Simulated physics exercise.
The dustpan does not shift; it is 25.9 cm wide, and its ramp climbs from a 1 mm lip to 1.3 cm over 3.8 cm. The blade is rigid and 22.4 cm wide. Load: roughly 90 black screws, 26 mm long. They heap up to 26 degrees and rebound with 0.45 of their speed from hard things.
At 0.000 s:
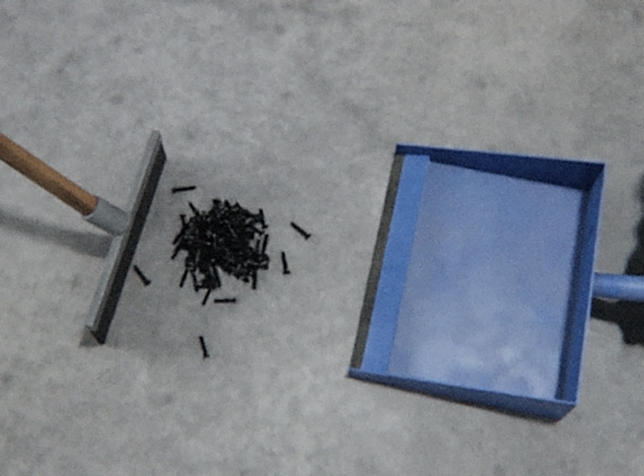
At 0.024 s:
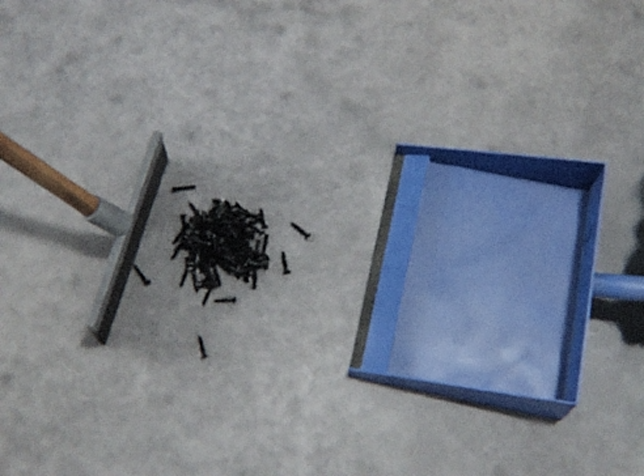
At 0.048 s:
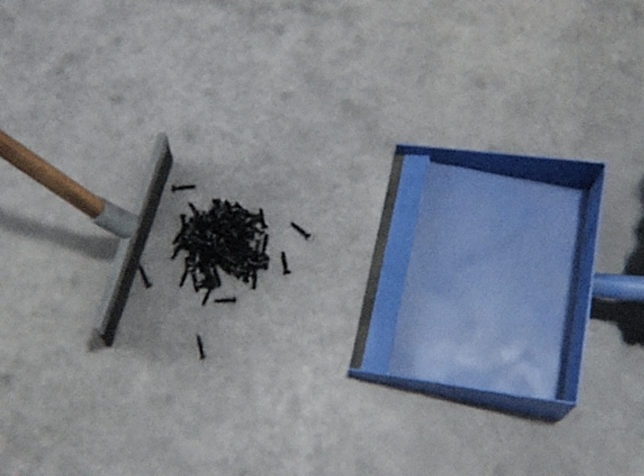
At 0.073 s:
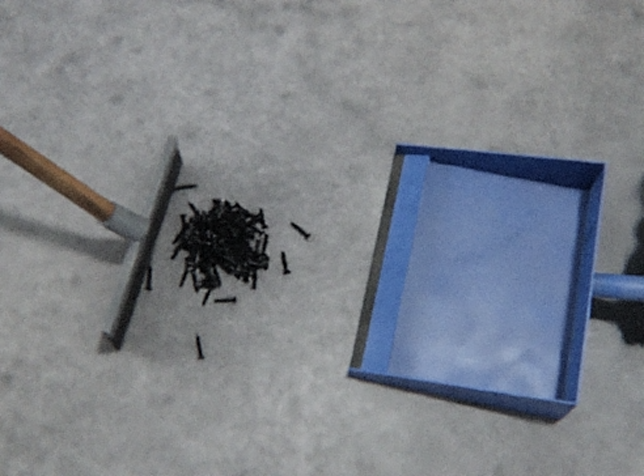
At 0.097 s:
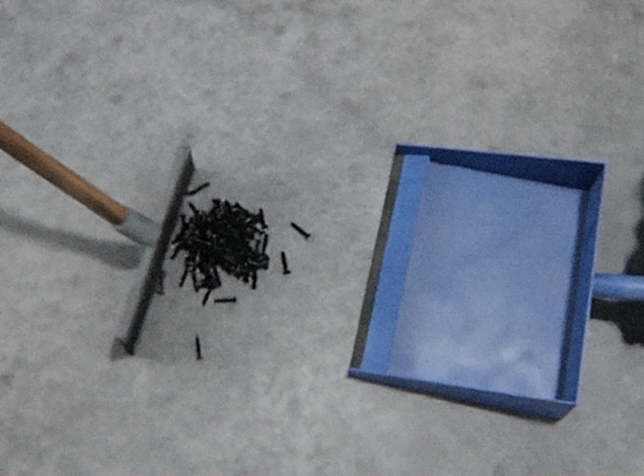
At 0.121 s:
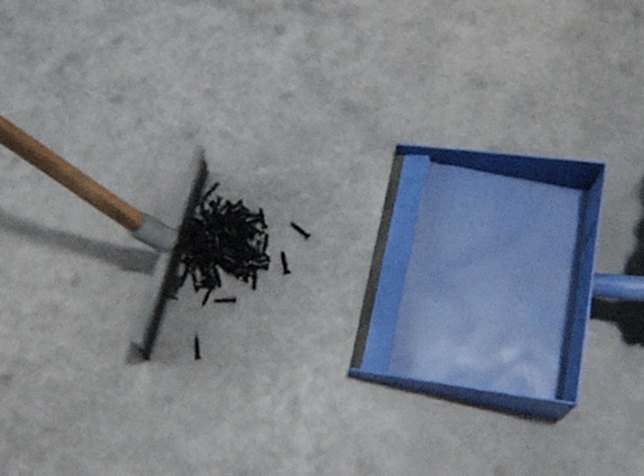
Wooden-handled blade sliding rightward across grey floor and pressing into a pile of black screws, while a blue dustpan stays still.
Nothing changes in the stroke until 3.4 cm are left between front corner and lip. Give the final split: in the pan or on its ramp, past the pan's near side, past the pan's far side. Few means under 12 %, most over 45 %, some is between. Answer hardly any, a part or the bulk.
In the pan or on its ramp: A part; past the pan's near side: Hardly any; past the pan's far side: Hardly any.
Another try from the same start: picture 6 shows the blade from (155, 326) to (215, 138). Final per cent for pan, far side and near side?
Pan 55, far 0, near 0.
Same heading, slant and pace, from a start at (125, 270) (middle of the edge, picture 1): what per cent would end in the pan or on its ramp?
About 30 per cent.
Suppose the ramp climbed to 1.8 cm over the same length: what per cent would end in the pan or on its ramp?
Then about 30 per cent.
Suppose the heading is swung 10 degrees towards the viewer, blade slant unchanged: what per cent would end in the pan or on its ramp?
In that case some 35 per cent.
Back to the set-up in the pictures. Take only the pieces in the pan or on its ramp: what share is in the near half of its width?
About 80 per cent.
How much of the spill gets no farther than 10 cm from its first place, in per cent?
Some 0 per cent.
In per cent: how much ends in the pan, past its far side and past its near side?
Pan 35; near side 0; far side 0.
After 0.25 s, middle of the blade 11 cm from the lip; 0 % over the lip, far side 0 %, near side 0 %.
After 0.33 s, middle of the blade 6 cm from the lip; 0 % over the lip, far side 0 %, near side 0 %.
After 0.55 s, middle of the blade 4 cm from the lip; 40 % over the lip, far side 0 %, near side 0 %.
In the end, at 1.2 s, pan 35 %, near side 0 %, far side 0 %, in front of the lip or behind the blade 60 %.
